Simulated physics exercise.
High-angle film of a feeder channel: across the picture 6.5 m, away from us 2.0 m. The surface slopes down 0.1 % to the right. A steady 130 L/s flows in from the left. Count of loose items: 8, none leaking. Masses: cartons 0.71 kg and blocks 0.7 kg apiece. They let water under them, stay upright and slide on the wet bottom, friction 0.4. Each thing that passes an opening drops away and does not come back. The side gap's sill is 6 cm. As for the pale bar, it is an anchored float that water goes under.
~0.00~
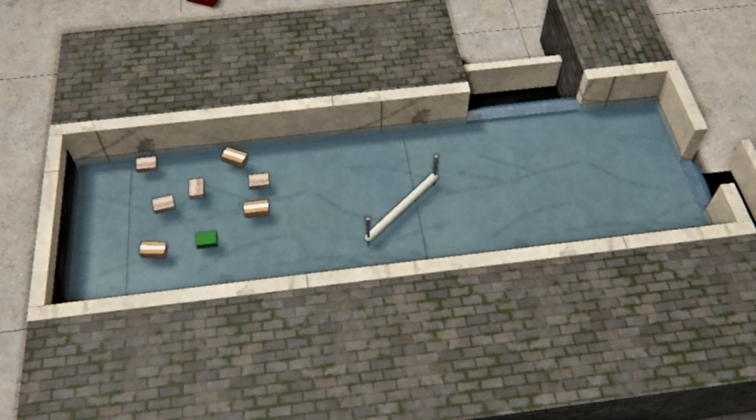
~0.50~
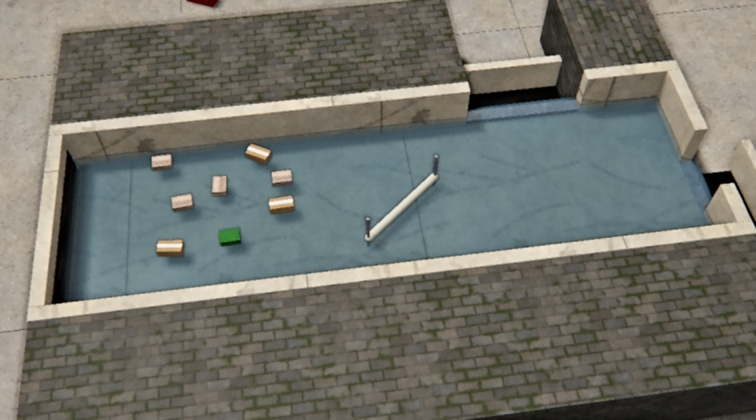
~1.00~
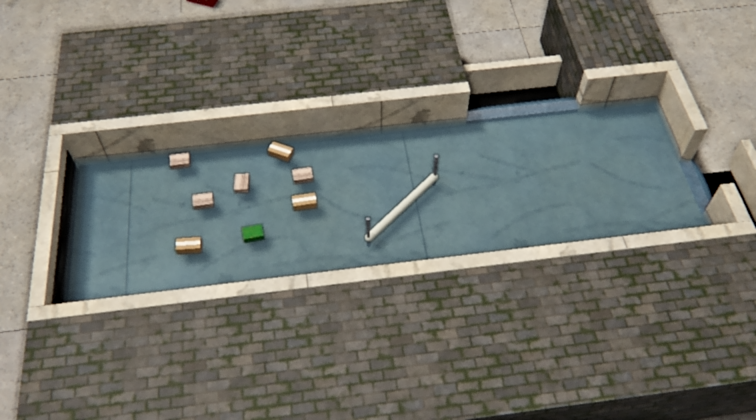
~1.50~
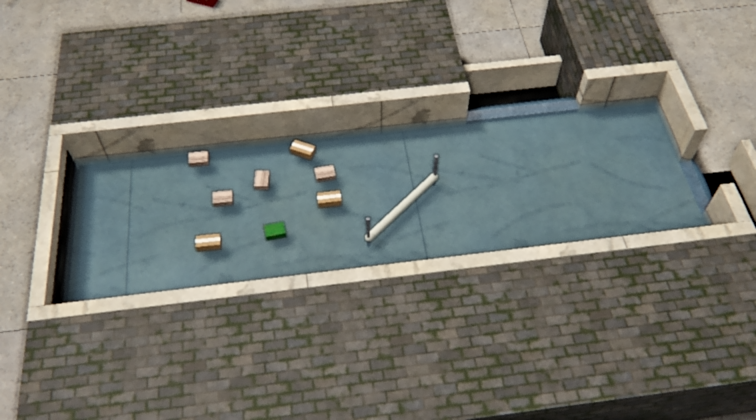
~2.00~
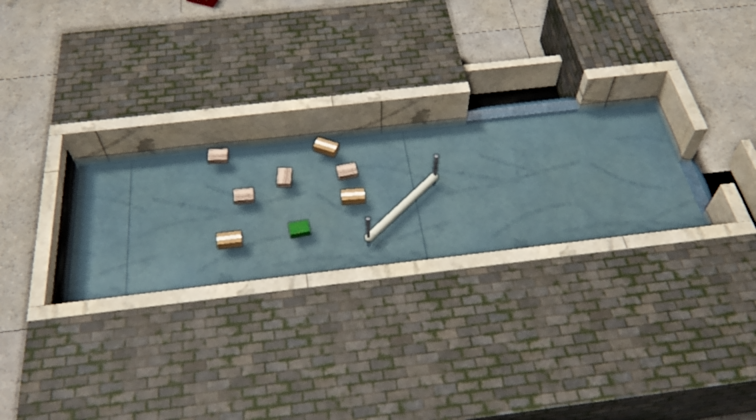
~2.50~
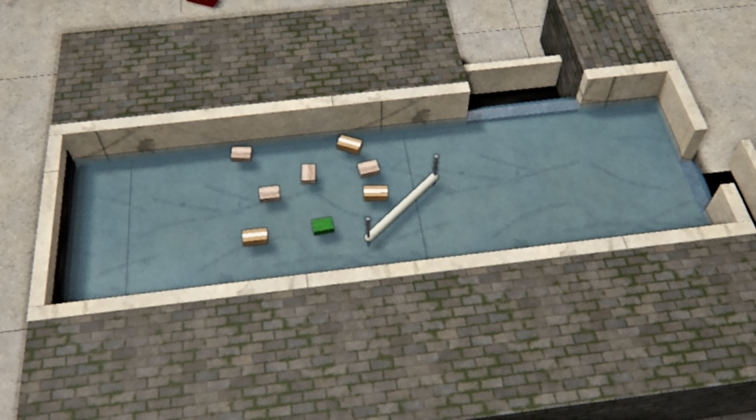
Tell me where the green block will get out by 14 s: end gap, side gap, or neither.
Green block result, by my reckoning: Out through the side.
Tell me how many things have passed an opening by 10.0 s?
That would be 6.
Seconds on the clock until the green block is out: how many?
Around 11.5 seconds.
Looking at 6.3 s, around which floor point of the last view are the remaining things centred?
(451, 163).
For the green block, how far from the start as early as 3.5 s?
By then it has shifted roughly 150 cm.
After 3.5 s the green block is near (370, 216), 1.7 m from its start, afloat; 0 of 8 are out; 8 afloat.
After 6.3 s the green block is near (414, 179), 2.2 m from its start, afloat; 1 of 8 are out; 7 afloat.
After 10.0 s the green block is near (494, 134), 3.3 m from its start, afloat; 6 of 8 are out; 2 afloat.
After 14.0 s the green block has gone out by the side gap; 8 of 8 are out; 0 afloat.
